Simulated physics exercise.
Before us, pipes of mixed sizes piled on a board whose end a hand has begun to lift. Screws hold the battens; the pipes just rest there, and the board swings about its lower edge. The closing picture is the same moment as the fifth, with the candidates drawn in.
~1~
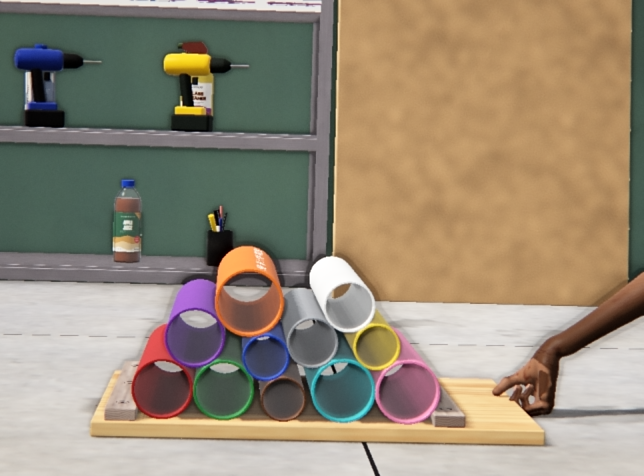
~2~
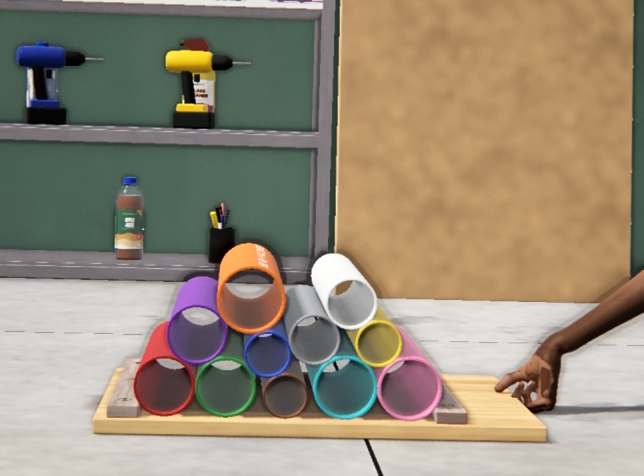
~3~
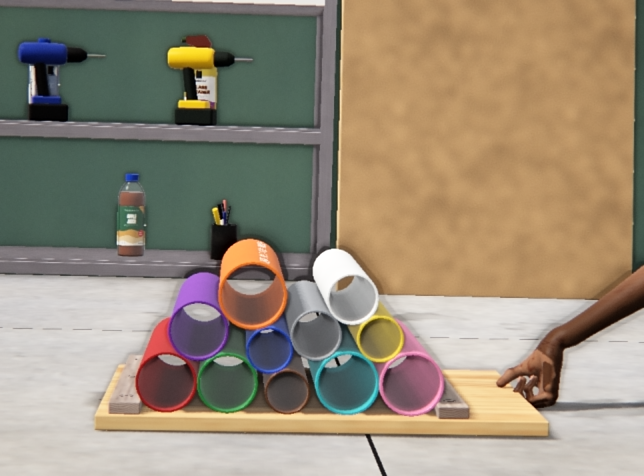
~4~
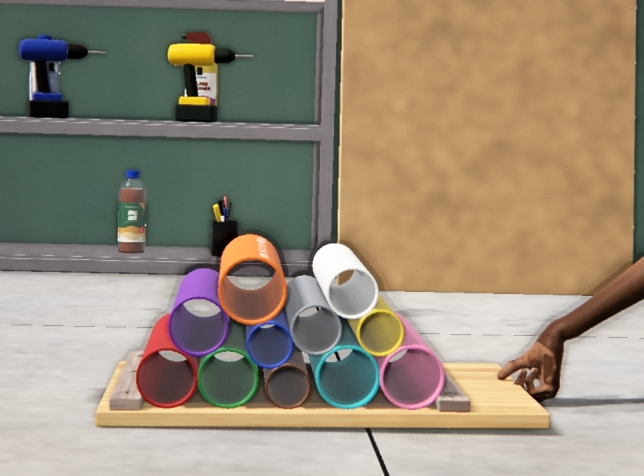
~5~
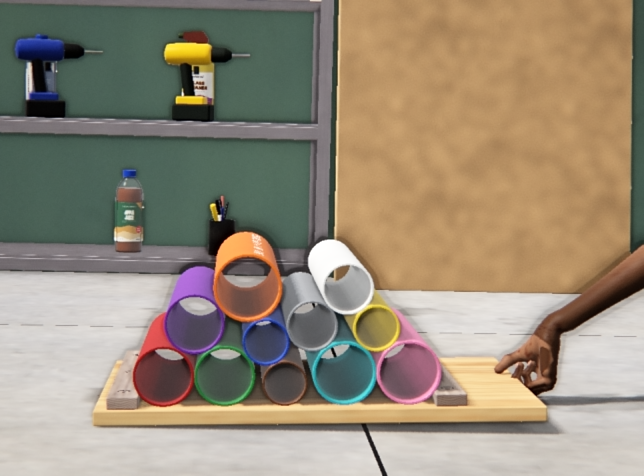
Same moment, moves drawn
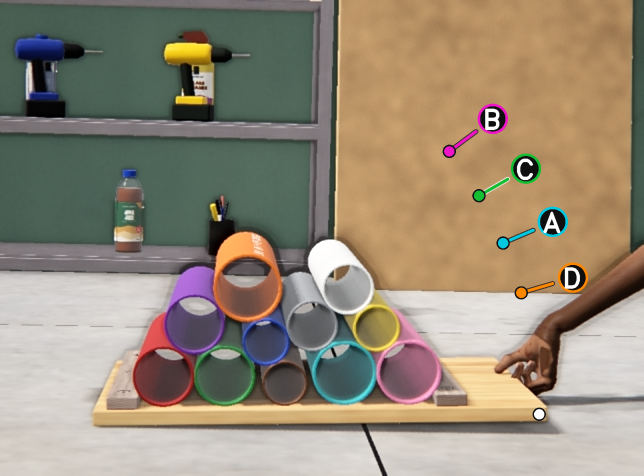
A hand reaches in from the right and rests its fingers on the end of a pale wooden board on a whitish surface, seen from the front and slightly above, before green shelves with drills and a brown panel. Red, green, brown, turquoise and pink pipes line the bottom, with purple, blue, grey, yellow, orange and white above. The view drifts slightly while hand, board and pipes show no clear movement.
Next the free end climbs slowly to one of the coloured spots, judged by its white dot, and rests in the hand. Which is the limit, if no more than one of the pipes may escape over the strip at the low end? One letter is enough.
D is the limit.
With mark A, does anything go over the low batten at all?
Yes, at A.
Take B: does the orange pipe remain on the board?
The orange pipe: No.
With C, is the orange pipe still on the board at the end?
No, with C.
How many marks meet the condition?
The number is one.
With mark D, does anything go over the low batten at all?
No, at D.
On the marked copy, A at (503, 243); B at (449, 151); C at (479, 196); D at (521, 293); the white dot at (539, 414).
Following D. Soon after the start, board at 13°.
Later, board at 18°.
In the end, board at 18°, none over the low batten.
As for the rest, A three over the low batten (blue, purple, orange); B eleven over the low batten; C eight over the low batten.
